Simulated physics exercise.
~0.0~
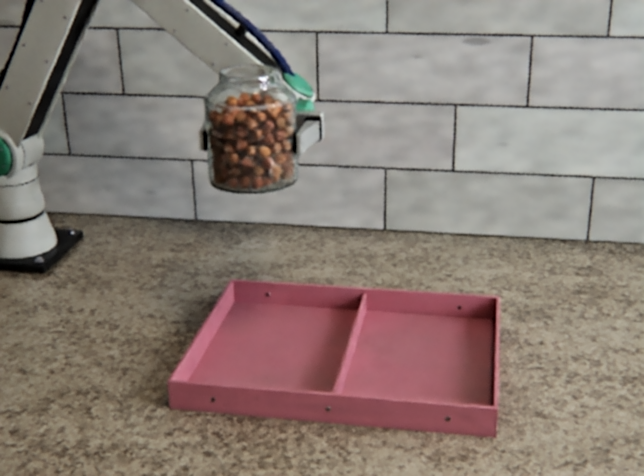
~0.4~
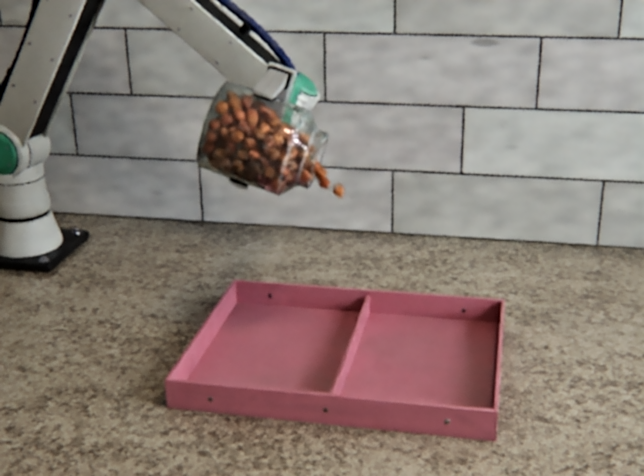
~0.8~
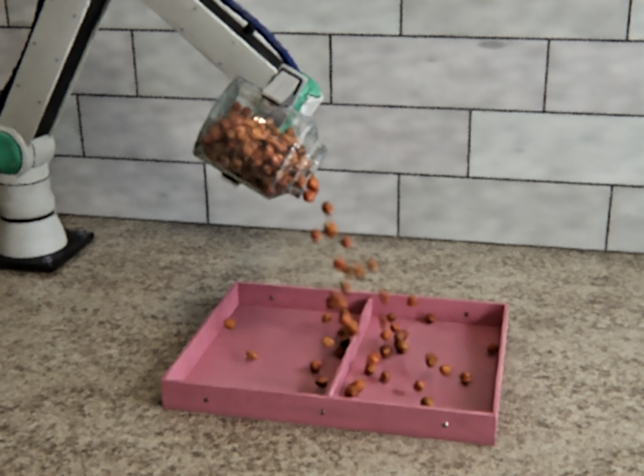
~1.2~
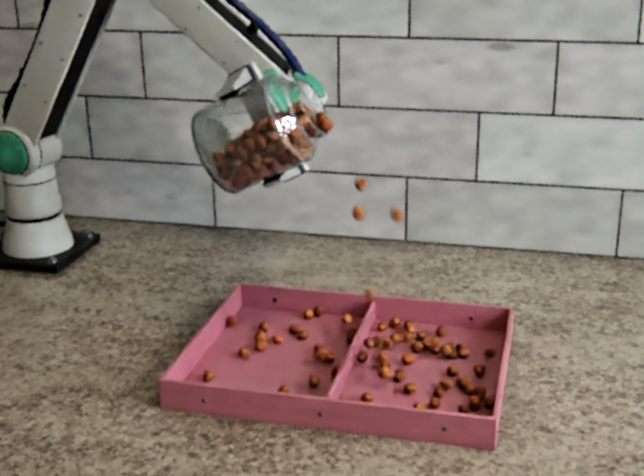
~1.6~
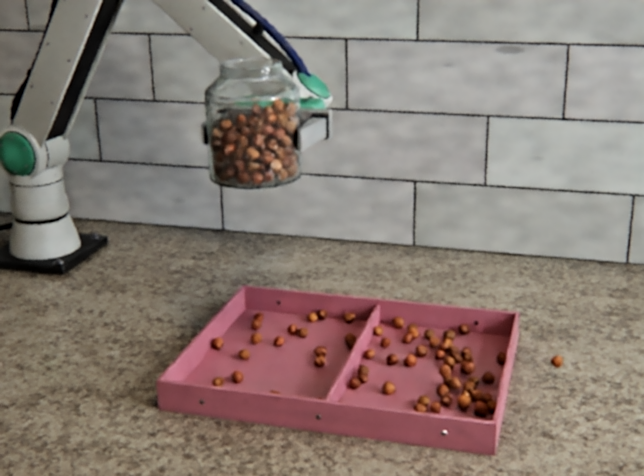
A robot arm tipped a glass jar of hazelnuts over a pink divided tray, spilling some into both sections, then turned the jar upright still holding most of them, leaving more nuts in the right section and one on the counter.
